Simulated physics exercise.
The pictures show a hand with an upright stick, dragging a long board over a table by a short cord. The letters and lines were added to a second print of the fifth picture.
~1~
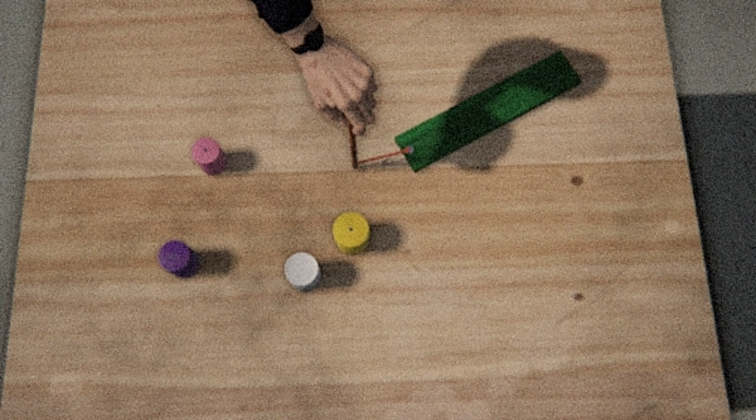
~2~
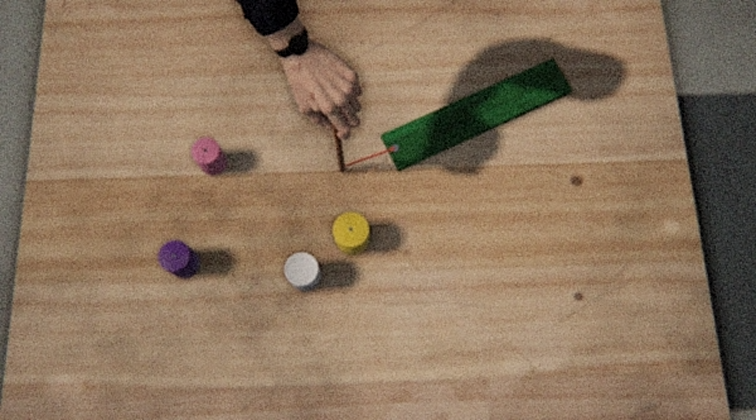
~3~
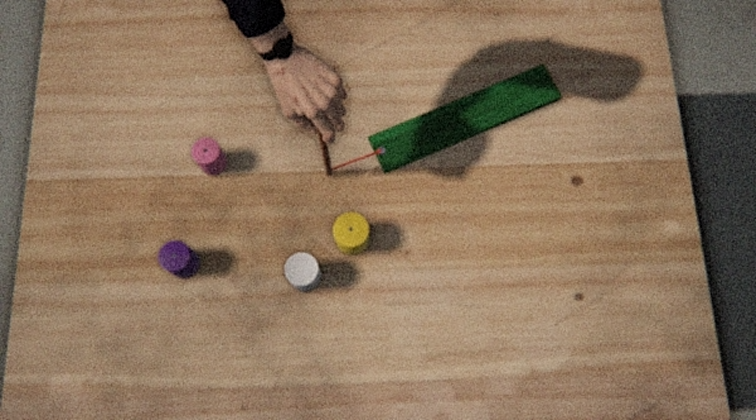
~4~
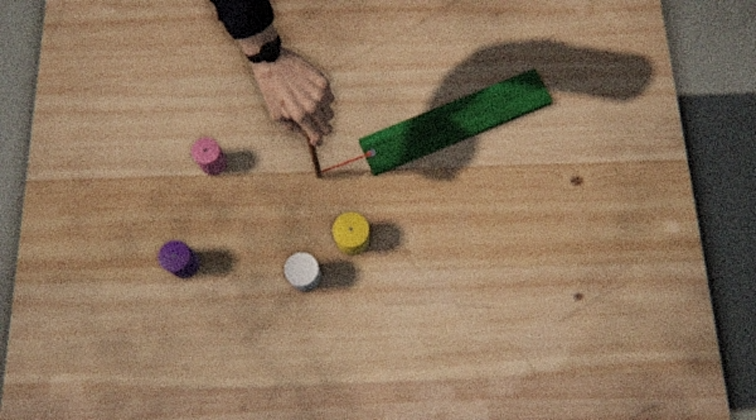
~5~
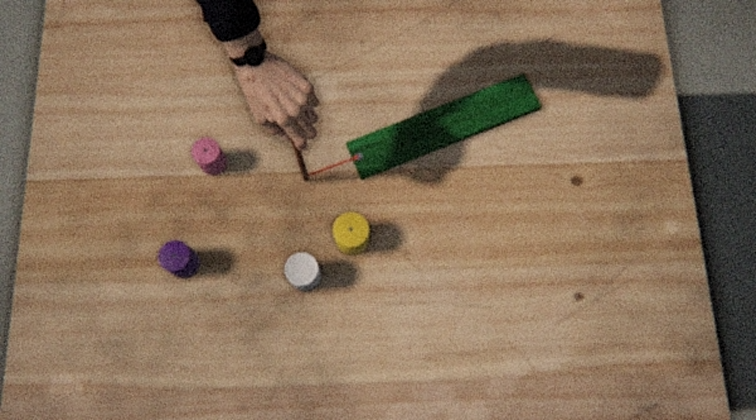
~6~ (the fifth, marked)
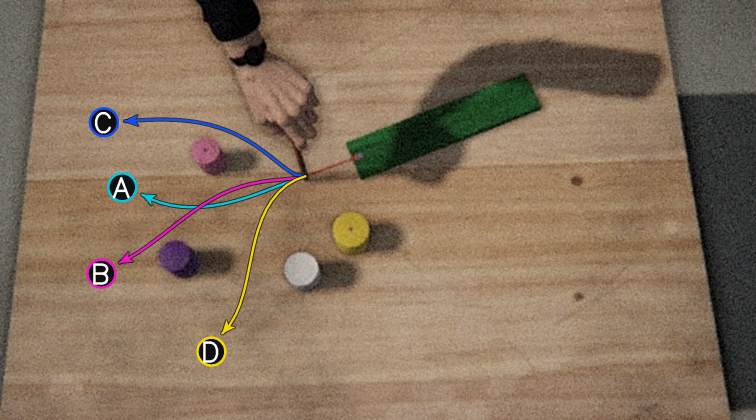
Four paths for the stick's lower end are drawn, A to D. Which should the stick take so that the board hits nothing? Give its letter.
Only C misses them all.
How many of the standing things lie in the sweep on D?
It touches two.
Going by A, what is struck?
The pink candle.
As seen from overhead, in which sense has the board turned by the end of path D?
On that path, anticlockwise.
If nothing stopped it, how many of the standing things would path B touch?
One.
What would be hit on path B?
It meets the purple tin.
On the copy, A from (306, 176) via (224, 204) to (142, 195); B from (306, 176) via (203, 205) to (120, 263); C from (306, 176) via (218, 127) to (125, 121); D from (306, 176) via (253, 250) to (222, 334).
On C. First, foot of the stick (248, 141), middle of the board (396, 129).
Then, foot of the stick (183, 121), middle of the board (331, 126).
Finally, foot of the stick (123, 122), middle of the board (271, 125); nothing has been touched.
By contrast, A meets the pink candle; B meets the purple tin; D meets the yellow tin and white jar.
